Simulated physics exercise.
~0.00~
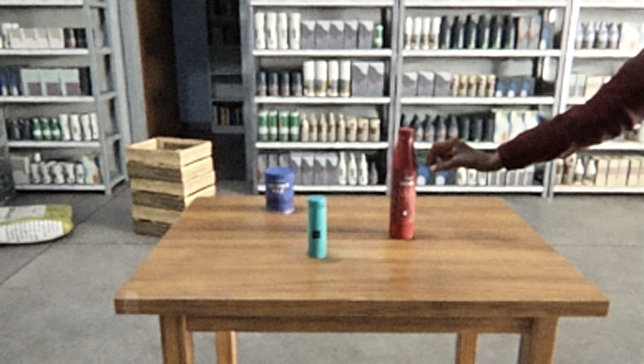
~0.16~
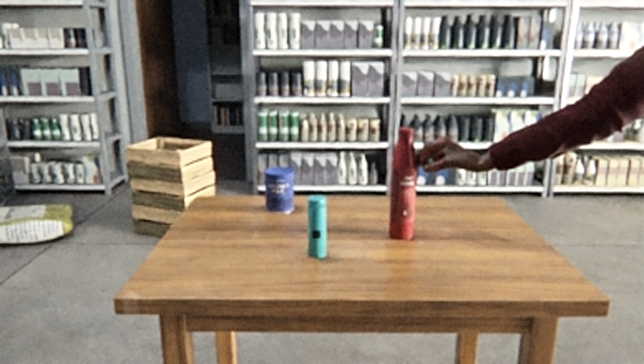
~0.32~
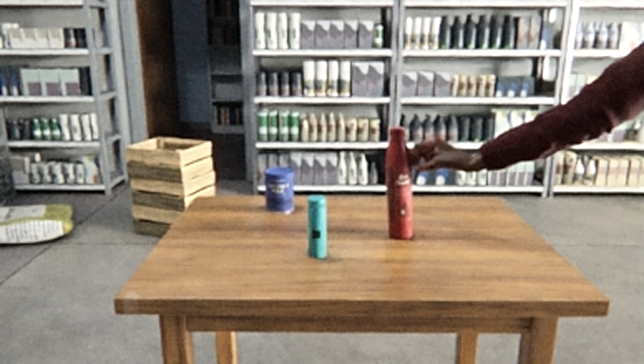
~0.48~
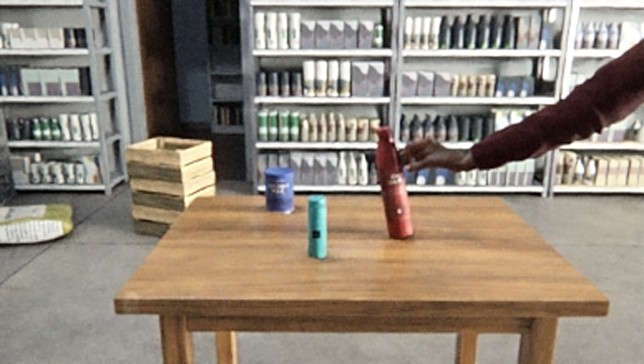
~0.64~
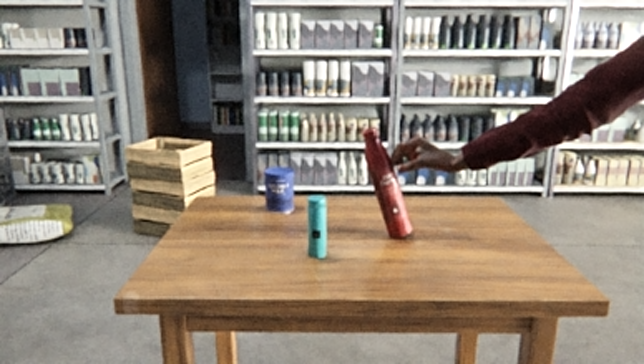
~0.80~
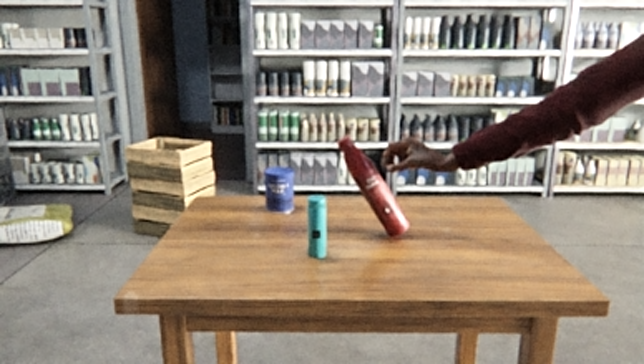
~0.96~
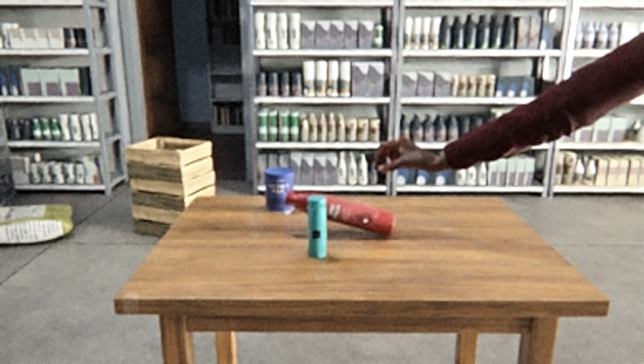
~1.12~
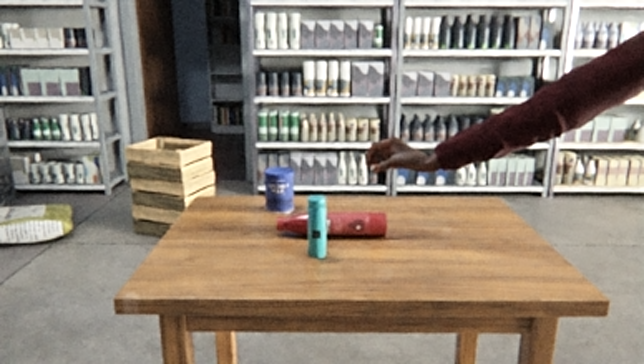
A red bottle stands upright on a wooden table, seen from the front by a still camera in a room lined with shelves of bottles and boxes. A blue tin sits toward the back left and a turquoise shaker stands nearer the middle, with wooden crates on the floor behind. A hand in a dark red sleeve reaches in from the right and pushes the bottle's upper part leftward. The bottle leans, tilts further, then topples left behind the shaker. It ends lying on its side, the hand hovering above, while the tin and shaker stay put.
